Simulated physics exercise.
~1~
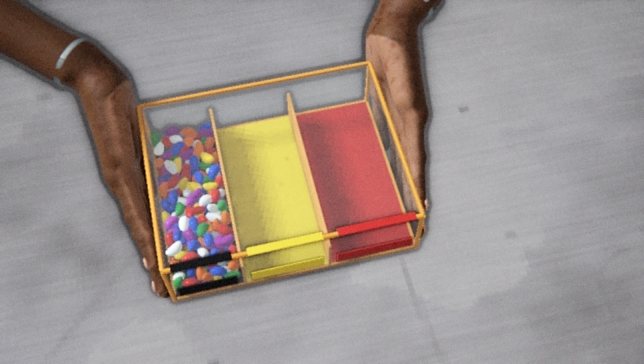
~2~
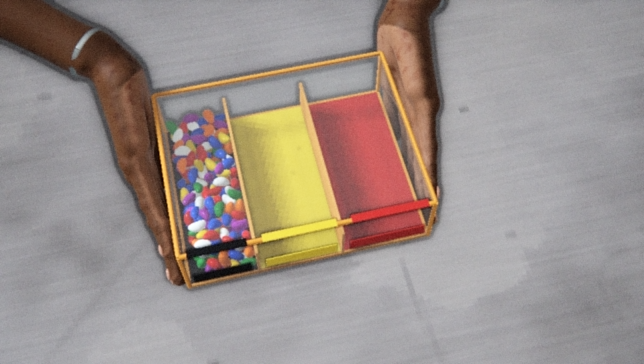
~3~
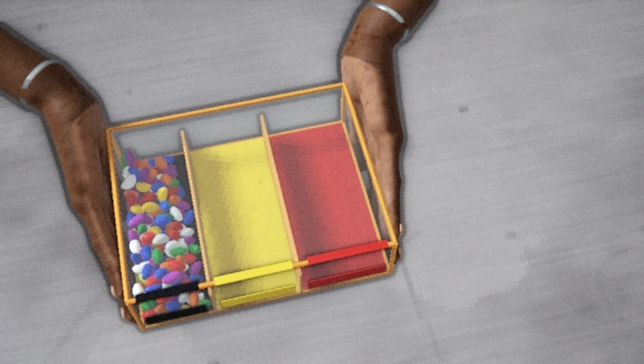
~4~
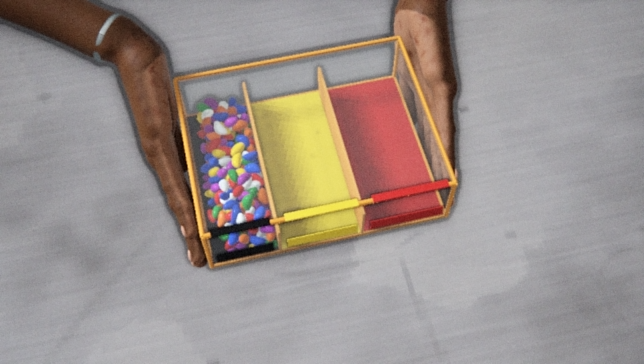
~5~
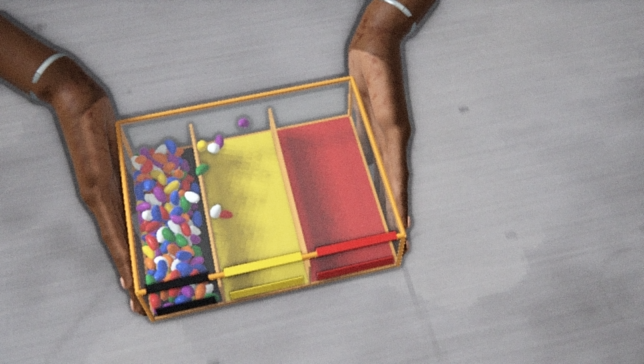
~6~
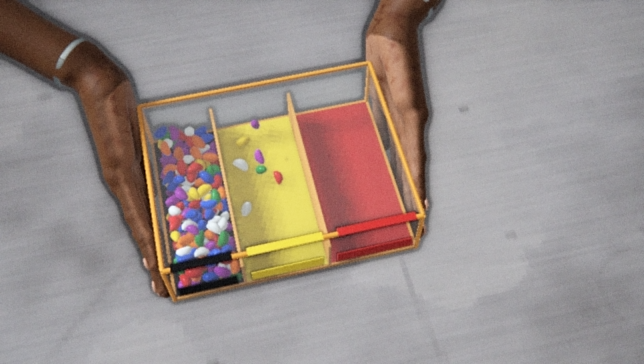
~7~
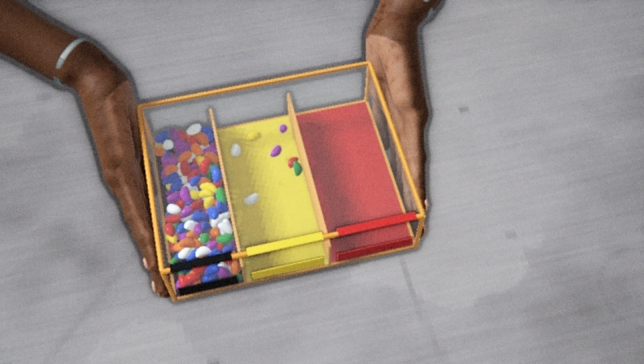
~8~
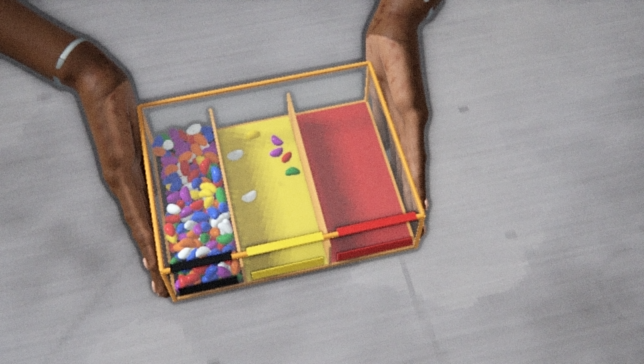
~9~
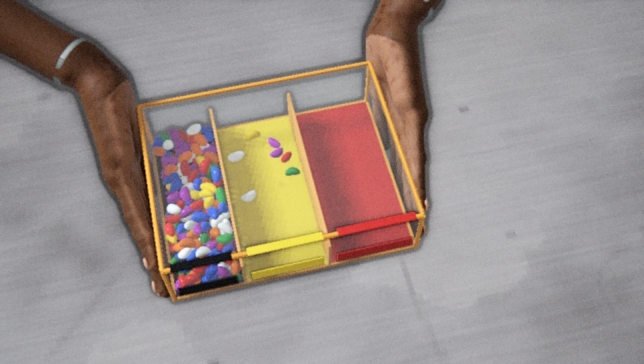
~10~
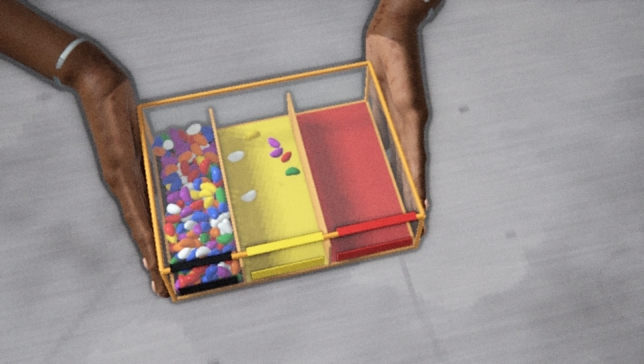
Two hands, with a pale band at the wrist, hold a clear-lidded box with orange edges above a grey, streaked surface, seen from above at a slant. Mixed-colour jelly beans fill the narrow black-marked section on the left, while the yellow middle and red right sections are empty. The hands shift the box right and up, swing it left and down, then right and up again. As it swings back left and down, a few beans hop into the yellow section. The box returns to its starting place and the beans settle, most still at left, a few in yellow and none in red.
